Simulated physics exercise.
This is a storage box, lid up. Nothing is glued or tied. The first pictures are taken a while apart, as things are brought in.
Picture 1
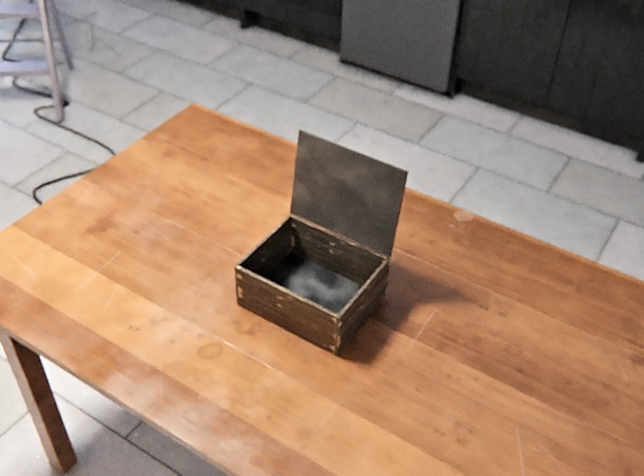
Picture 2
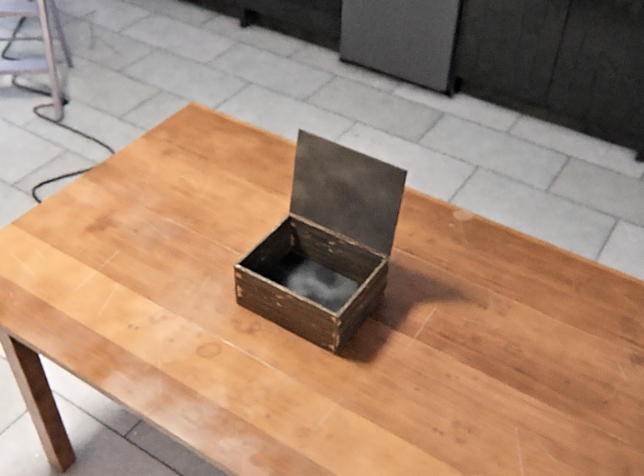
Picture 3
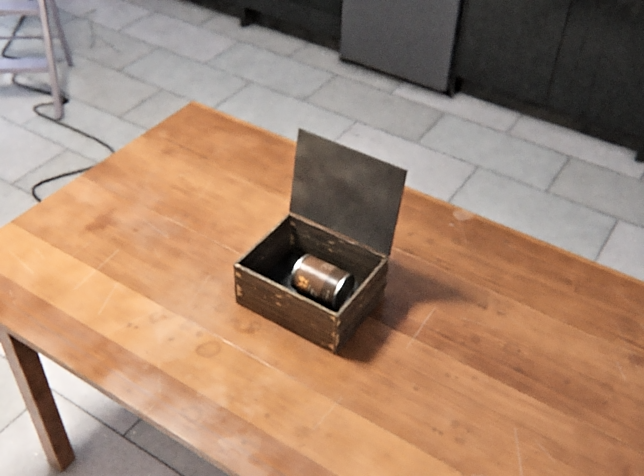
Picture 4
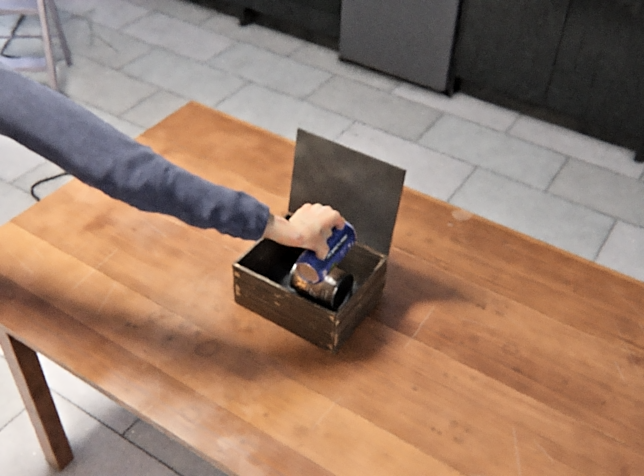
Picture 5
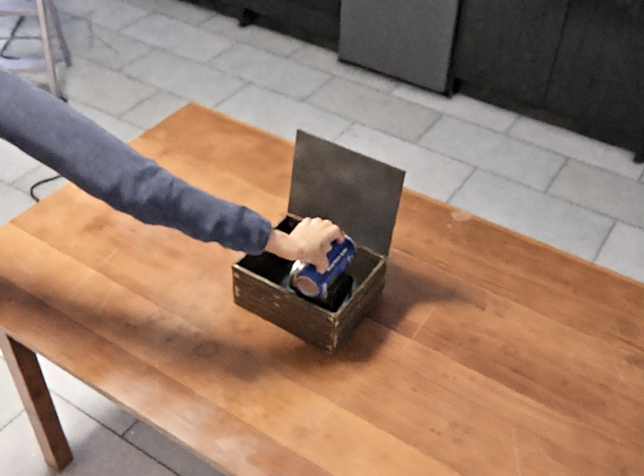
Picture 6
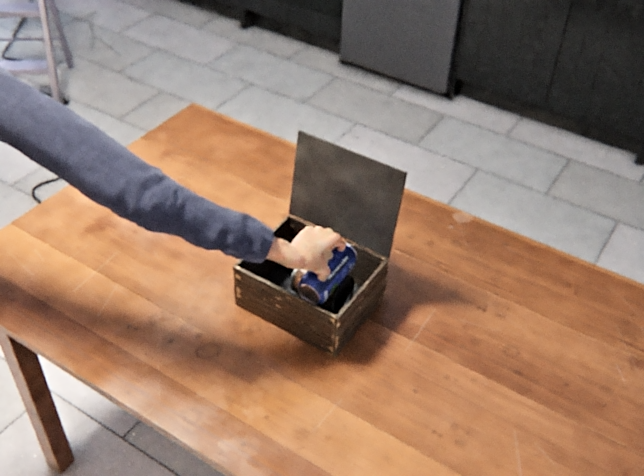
A hand lowers a blue can into an open wooden box holding a brown tin.
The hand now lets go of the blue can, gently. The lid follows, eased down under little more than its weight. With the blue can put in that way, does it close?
As it turns out, it will not close.
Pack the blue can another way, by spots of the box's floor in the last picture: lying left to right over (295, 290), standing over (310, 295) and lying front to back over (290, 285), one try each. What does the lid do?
First try: It shuts flat; second try: It is held up; third try: It closes.
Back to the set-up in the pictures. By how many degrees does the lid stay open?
Some 16° above the rim.
Then, 1.00 s after the last picture, lid starting down; blue can rolled about its own width near (310, 296); brown tin rolled a little.
Then, 1.60 s after the last picture, lid 58° above the rim; blue can rolled about its own width near (311, 298); brown tin rolled a little.
At rest, lid 17° above the rim; moved from the start, blue can; brown tin in place. Seen from the same camera at the end, blue can near (312, 297).
